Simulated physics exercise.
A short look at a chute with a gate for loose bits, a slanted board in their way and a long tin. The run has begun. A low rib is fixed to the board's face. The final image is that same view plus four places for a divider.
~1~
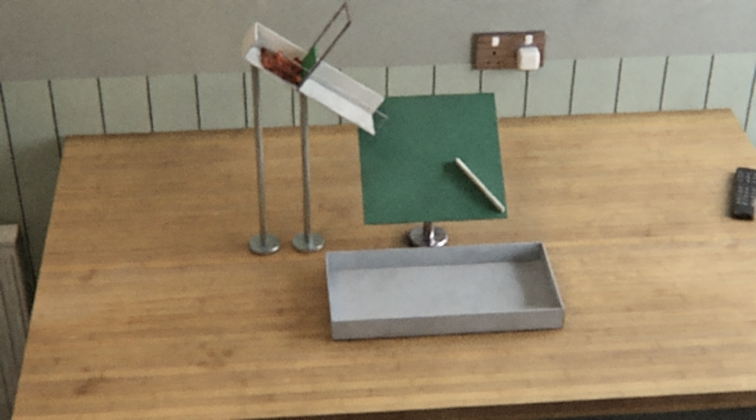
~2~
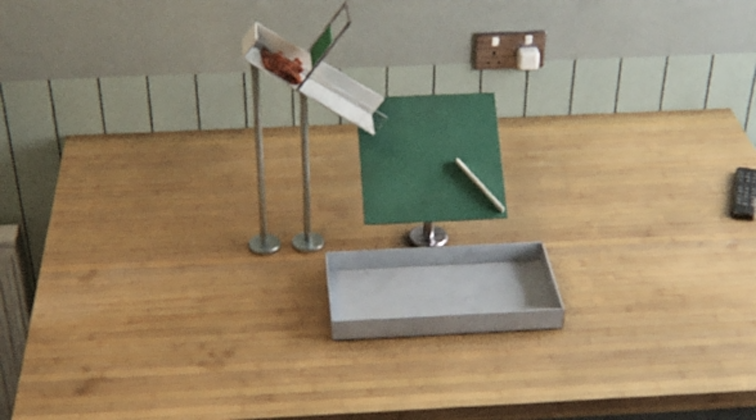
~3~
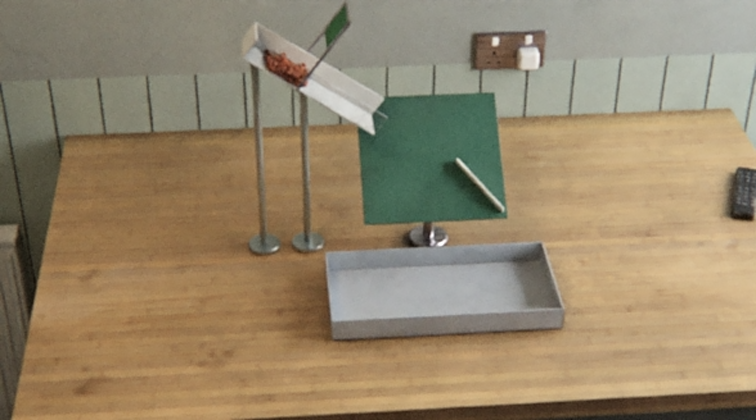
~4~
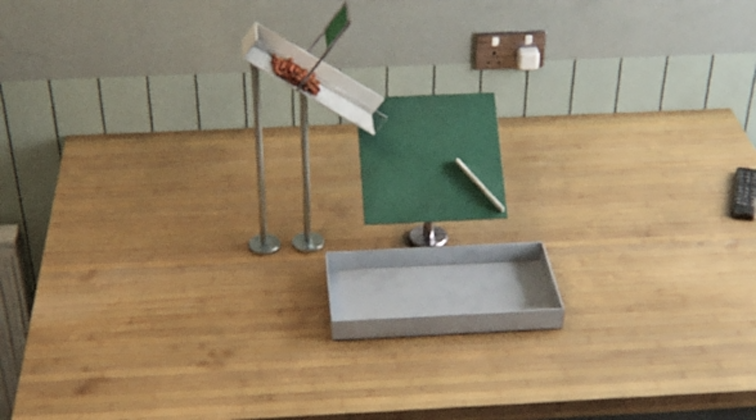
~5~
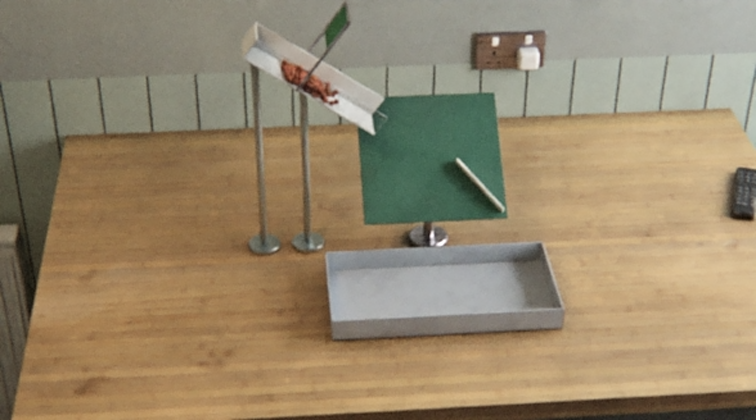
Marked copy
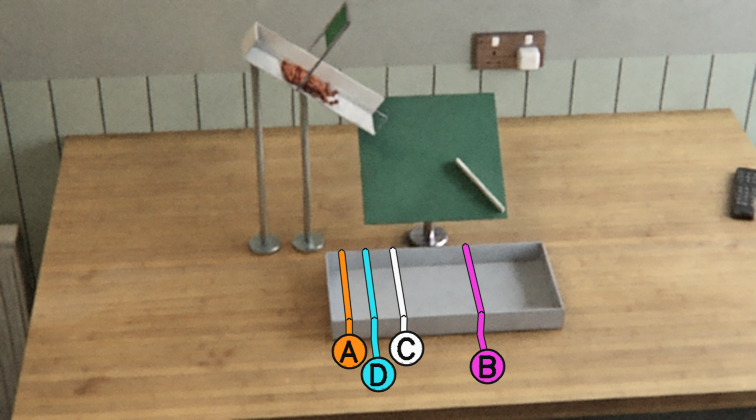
Wooden table with a green slanted board and grey tin, as a small gate lifts and reddish pellets slide slightly down a raised white chute.
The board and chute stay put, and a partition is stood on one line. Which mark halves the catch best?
Best: B.
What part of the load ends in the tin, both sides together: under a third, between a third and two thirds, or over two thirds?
It is over two thirds.
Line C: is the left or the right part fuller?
More lands on the right.
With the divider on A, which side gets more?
Right.
On the marked copy, line A crosses the front rim at (349, 320); line B crosses the front rim at (481, 313); line C crosses the front rim at (403, 317); line D crosses the front rim at (374, 318).
With A, of what is caught, none at all on the left of the divider, the whole lot on the right.
With B, of what is caught, close to a third on the left of the divider, close to two thirds on the right.
With C, of what is caught, none at all on the left of the divider, the whole lot on the right.
With D, of what is caught, none at all on the left of the divider, the whole lot on the right.
